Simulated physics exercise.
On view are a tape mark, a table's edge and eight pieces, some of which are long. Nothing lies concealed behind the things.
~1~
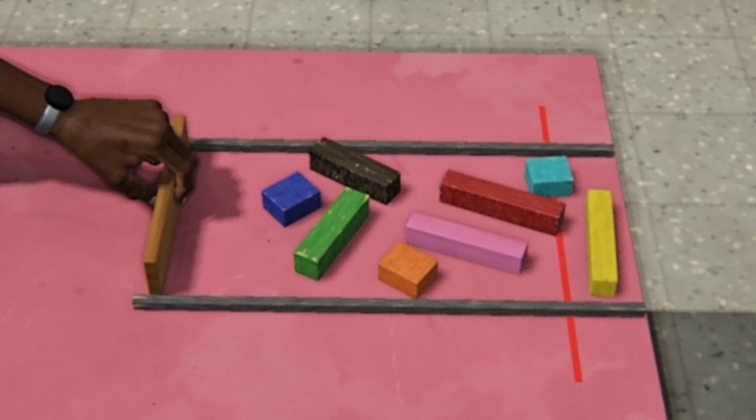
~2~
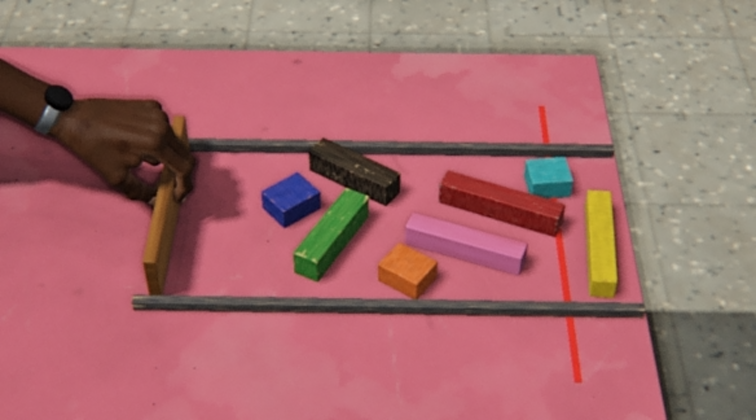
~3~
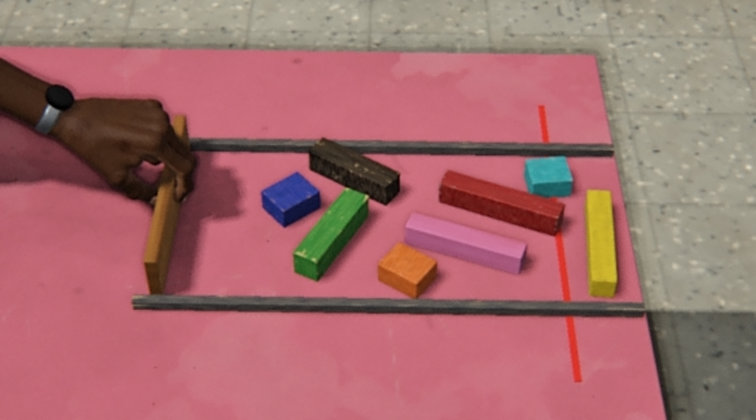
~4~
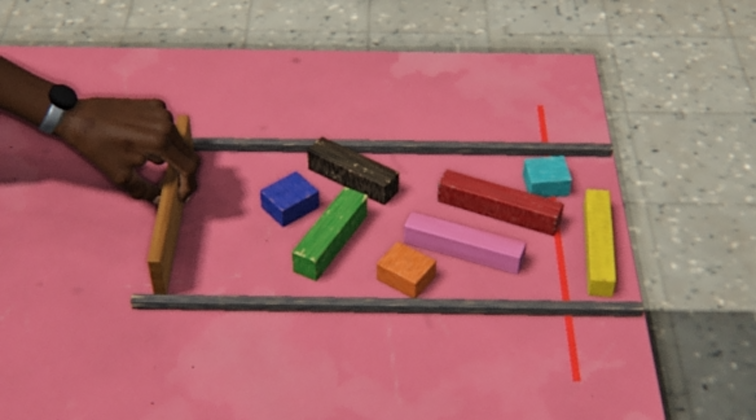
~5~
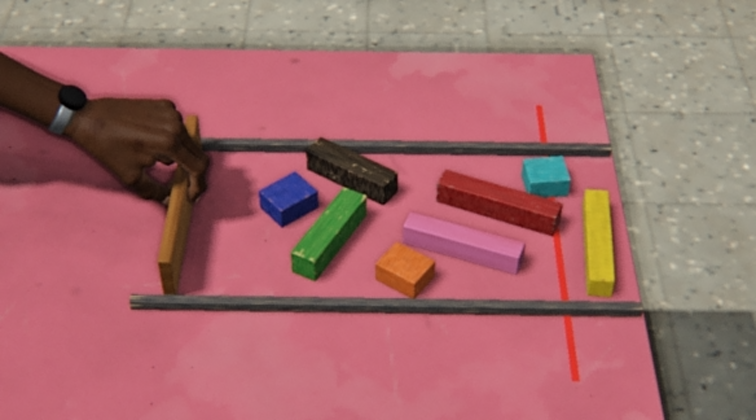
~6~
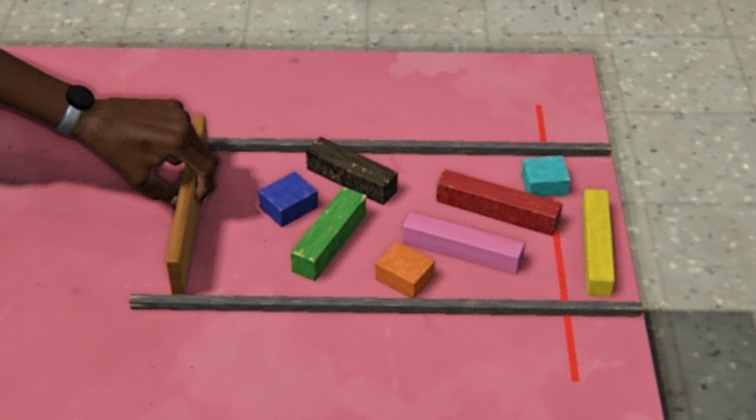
A pink tabletop with two dark parallel rails stands over a speckled tile floor, seen from above at an angle. Between the rails lie blue, green, black, orange, pink and red pieces, with a turquoise block by a red line and a yellow bar beyond it near the right edge. A hand wearing a watch holds a wooden board still at left, then slides it slightly right, touching none of the unmoving pieces.
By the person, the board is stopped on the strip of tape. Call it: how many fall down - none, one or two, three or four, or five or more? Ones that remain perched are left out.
Call: Three or four fall down.
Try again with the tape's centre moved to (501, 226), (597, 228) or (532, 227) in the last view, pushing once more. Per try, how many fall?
In order, the counts are 1, 7 and 2.
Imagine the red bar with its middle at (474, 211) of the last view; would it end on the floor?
Placed there, it goes off the edge.
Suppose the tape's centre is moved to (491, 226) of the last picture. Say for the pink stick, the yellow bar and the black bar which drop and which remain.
The pink stick stays put, the yellow bar topples off, and the black bar stays put.
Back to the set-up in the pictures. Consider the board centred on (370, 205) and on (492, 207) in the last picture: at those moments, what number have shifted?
6 by the first point, 8 by the second.
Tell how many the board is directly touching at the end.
All in all, 3.
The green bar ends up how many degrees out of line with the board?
Some 25 degrees.
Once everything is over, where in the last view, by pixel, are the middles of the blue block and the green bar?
In the last picture, roughly (579, 195) and (594, 236).
A little later, none off yet; yellow bar at rest near (598, 241); turquoise block at rest near (546, 177); red bar at rest near (498, 202).
Next, none off yet; yellow bar shifted a little near (619, 247); turquoise block at rest near (546, 177); red bar shifted a little near (549, 212).
Later still, one off so far; yellow bar fallen; turquoise block shifted about its own width near (588, 167); red bar shifted about its own width near (625, 233).
When it is over, the number that fall off is three or four; down, pink stick, red bar, turquoise block and yellow bar.
